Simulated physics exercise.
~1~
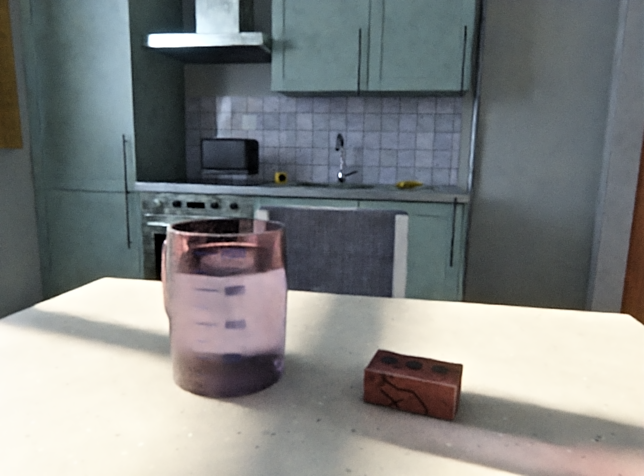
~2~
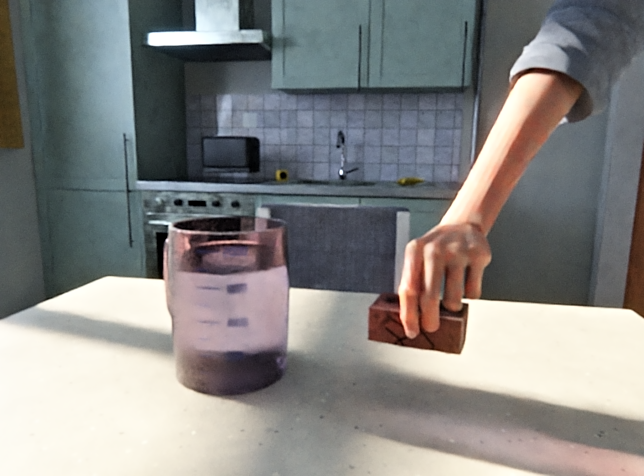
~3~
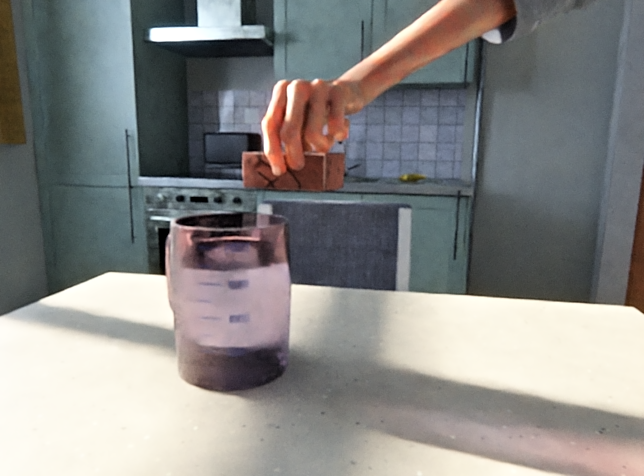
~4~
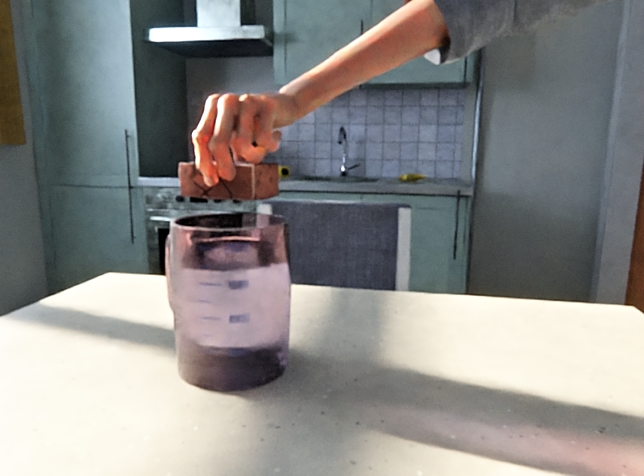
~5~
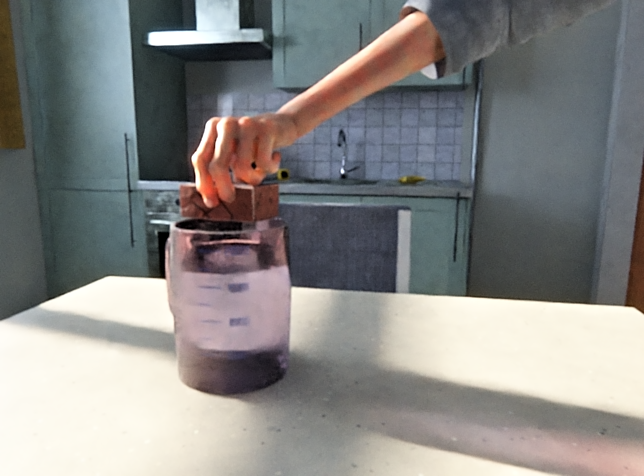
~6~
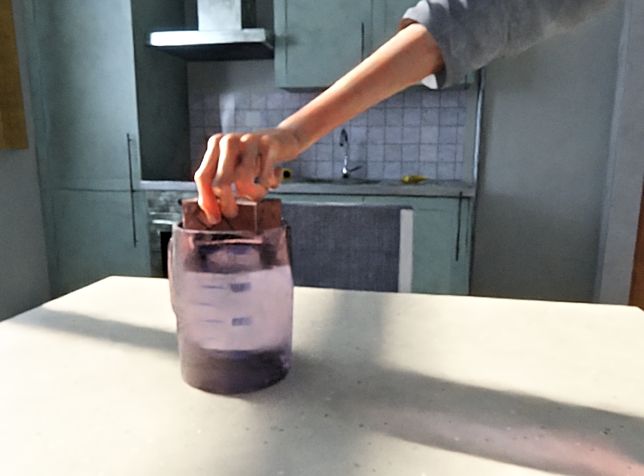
A hand lifts a piece of brick from the table and lowers it into the top of a jug of water.
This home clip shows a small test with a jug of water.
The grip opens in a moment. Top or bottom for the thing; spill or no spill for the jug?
The thing drops down, and the jug does not spill.
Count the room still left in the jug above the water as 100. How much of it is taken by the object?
Some 40 per cent, by my count.
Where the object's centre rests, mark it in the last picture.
You'll find it at roughly (237, 347) in the last picture.
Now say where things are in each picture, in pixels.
In the first picture, the piece of brick lies on the top at (414, 382); jug (229, 297) about three quarters full.
The second picture shows a hand picks up the piece of brick at (419, 322); jug about three quarters full, surface at (230, 261).
In the third picture, the piece of brick is carried over at (294, 170); jug (233, 291) about three quarters full.
In the fourth picture, the piece of brick is above the jug at (230, 180); jug about three quarters full, surface at (232, 258).
The fifth picture shows the piece of brick comes down at (230, 201); jug (233, 295) about three quarters full.
In the sixth picture, the piece of brick is just over the surface at (233, 215); jug about three quarters full, surface at (234, 260).
A moment on, the piece of brick enters the water; the jug is about three quarters full.
Further on, the piece of brick goes on down; the jug is nearly full.
When it is over, the piece of brick rests at the bottom; the jug is nearly full; none went over.
